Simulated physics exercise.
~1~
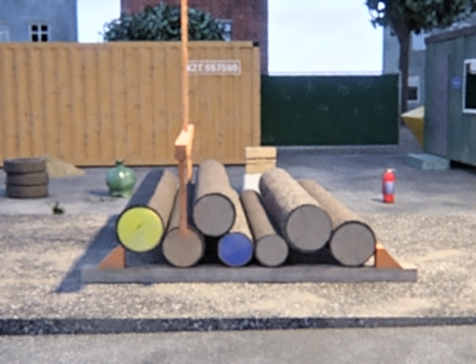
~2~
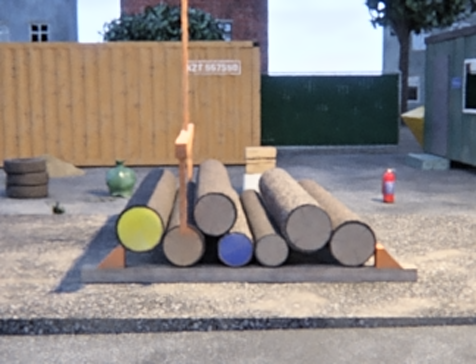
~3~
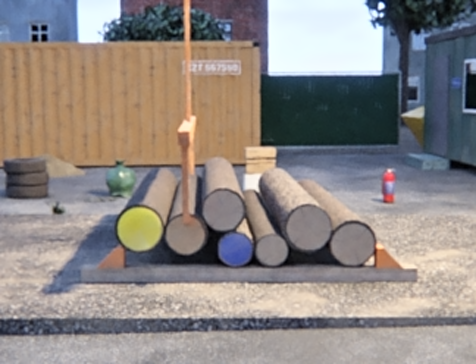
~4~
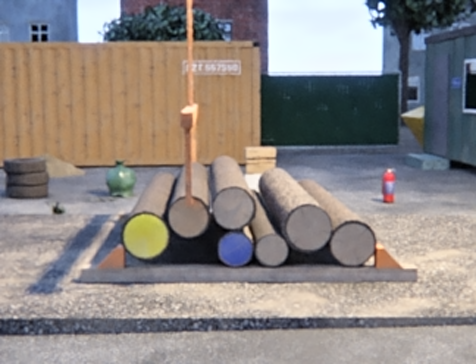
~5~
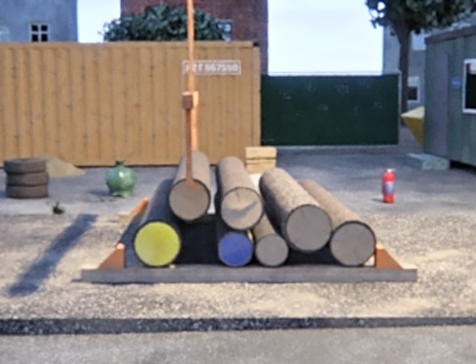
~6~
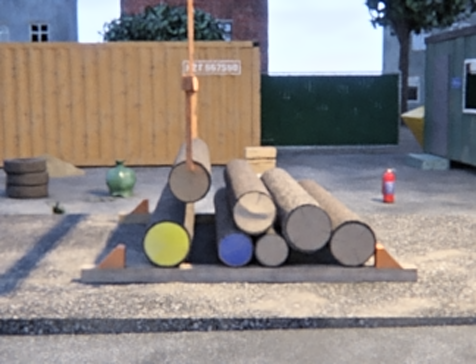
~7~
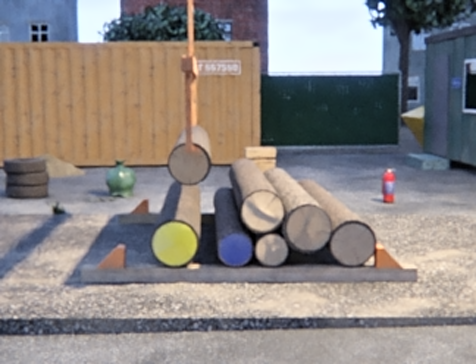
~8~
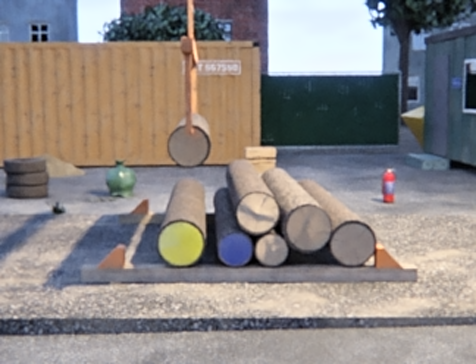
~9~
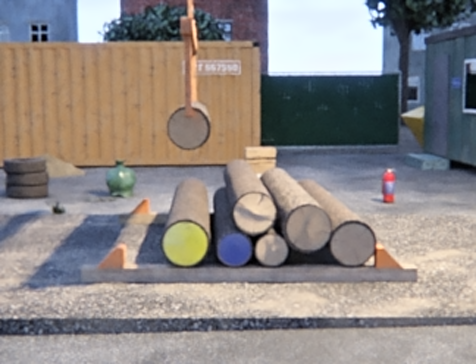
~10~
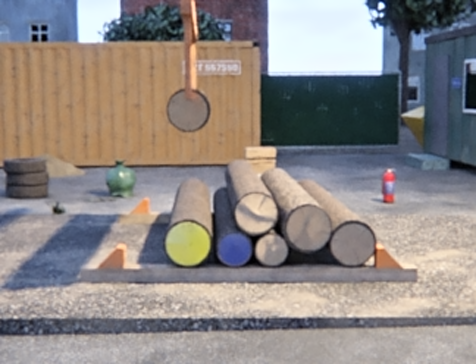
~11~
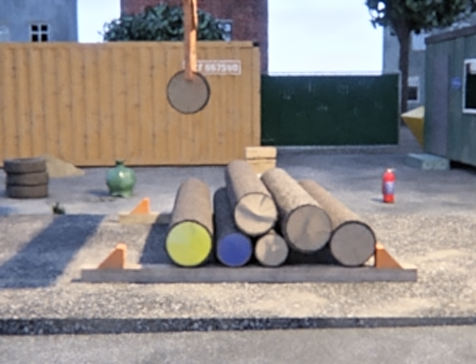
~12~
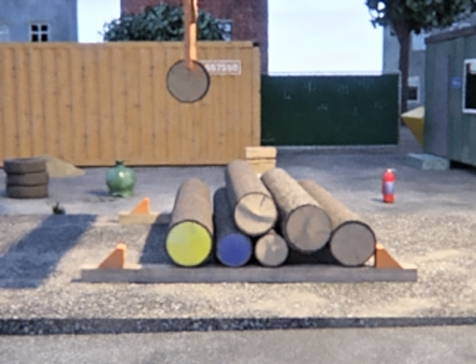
An orange lifting beam hoists one log from the stack, and the yellow-ended log rolls right, stopping beside the blue.
